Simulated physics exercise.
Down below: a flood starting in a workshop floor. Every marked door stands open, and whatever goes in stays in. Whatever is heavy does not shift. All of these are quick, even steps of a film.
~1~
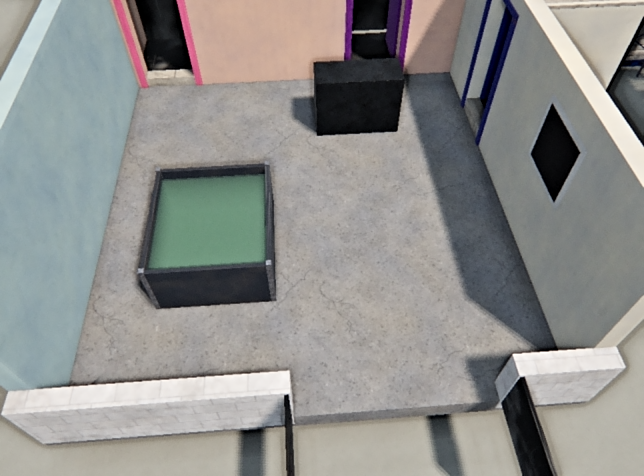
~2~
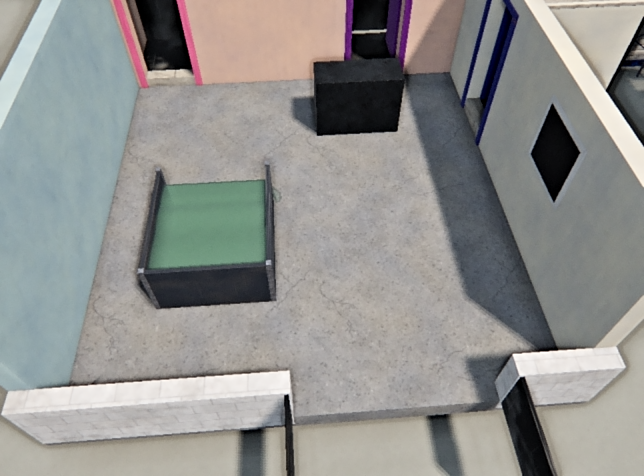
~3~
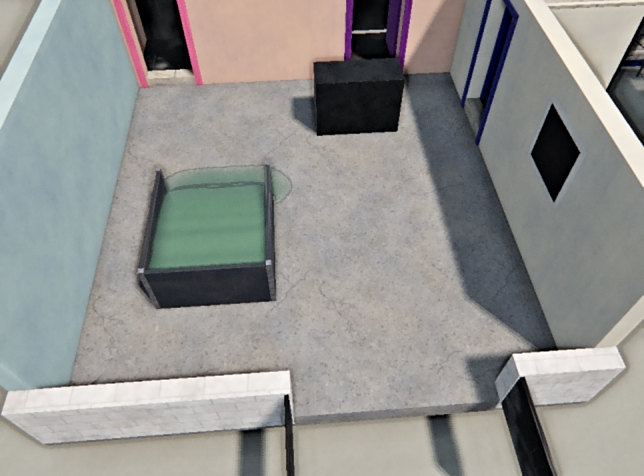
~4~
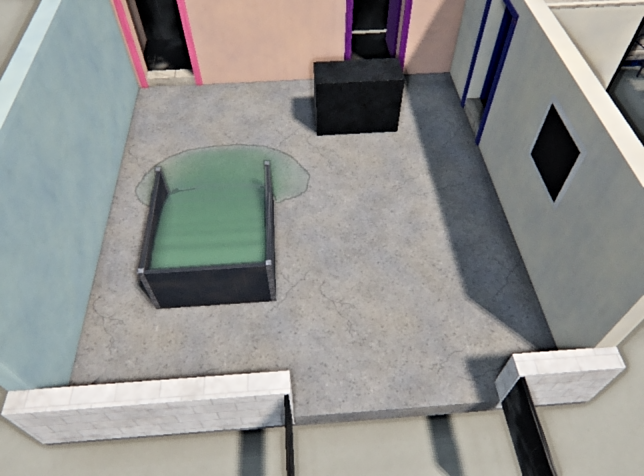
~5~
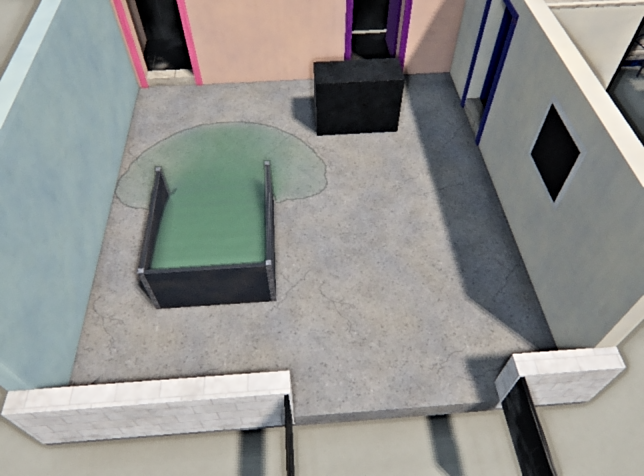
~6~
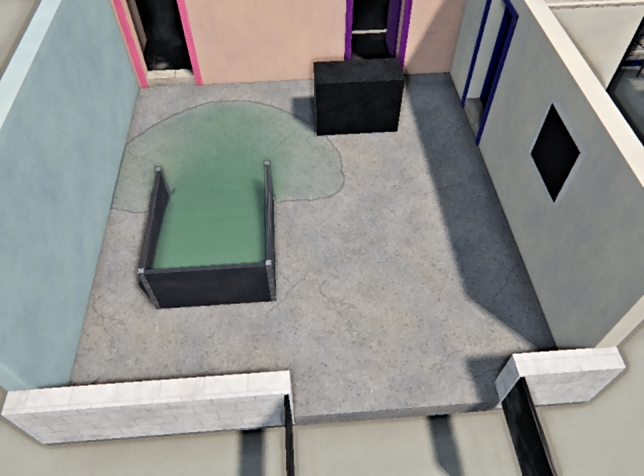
Green-tinted water spilled out of the far side of a dark tank after its back panel disappeared, spreading across the gray floor in a widening, rounded sheet while the black box nearby stayed still.
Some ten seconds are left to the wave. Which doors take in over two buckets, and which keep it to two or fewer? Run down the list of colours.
In the end purple door: Two buckets or fewer. Pink door: More than two buckets. Blue door: Two buckets or fewer.
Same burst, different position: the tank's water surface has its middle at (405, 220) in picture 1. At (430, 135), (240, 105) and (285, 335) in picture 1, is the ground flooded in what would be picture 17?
Result: Inundated; inundated; spared.
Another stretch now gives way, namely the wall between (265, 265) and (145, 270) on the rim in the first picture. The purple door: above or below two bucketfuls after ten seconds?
Here the purple door remains short.
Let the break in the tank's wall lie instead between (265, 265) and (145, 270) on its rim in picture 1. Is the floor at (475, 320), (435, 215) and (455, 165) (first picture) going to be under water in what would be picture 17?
Taking the three spots as listed, they end up inundated, spared and spared.
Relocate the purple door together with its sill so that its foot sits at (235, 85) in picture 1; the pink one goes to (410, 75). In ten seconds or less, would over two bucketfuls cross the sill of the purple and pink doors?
Purple: Exceeds the limit; pink: Falls short.
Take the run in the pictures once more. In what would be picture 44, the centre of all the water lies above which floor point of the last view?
Close to (291, 158), I reckon.
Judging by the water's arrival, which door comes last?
Observed: The one in blue.
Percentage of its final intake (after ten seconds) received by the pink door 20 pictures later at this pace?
Share at that point: Roughly 95 %.
A moment on, water covers 30 % of the floor; the purple door not reached, the pink door under two buckets in, the blue door not reached.
Next, water covers 40 % of the floor; the purple door wet at the sill, nothing in, the pink door over two buckets in, the blue door not reached.
Then, water covers 45 % of the floor; the purple door wet at the sill, nothing in, the pink door far over two buckets in, the blue door wet at the sill, nothing in.
Later, water covers 80 % of the floor; the purple door under two buckets in, the pink door far over two buckets in, the blue door wet at the sill, nothing in.
In the end, water covers 95 % of the floor; the purple door under two buckets in, the pink door far over two buckets in, the blue door wet at the sill, nothing in.
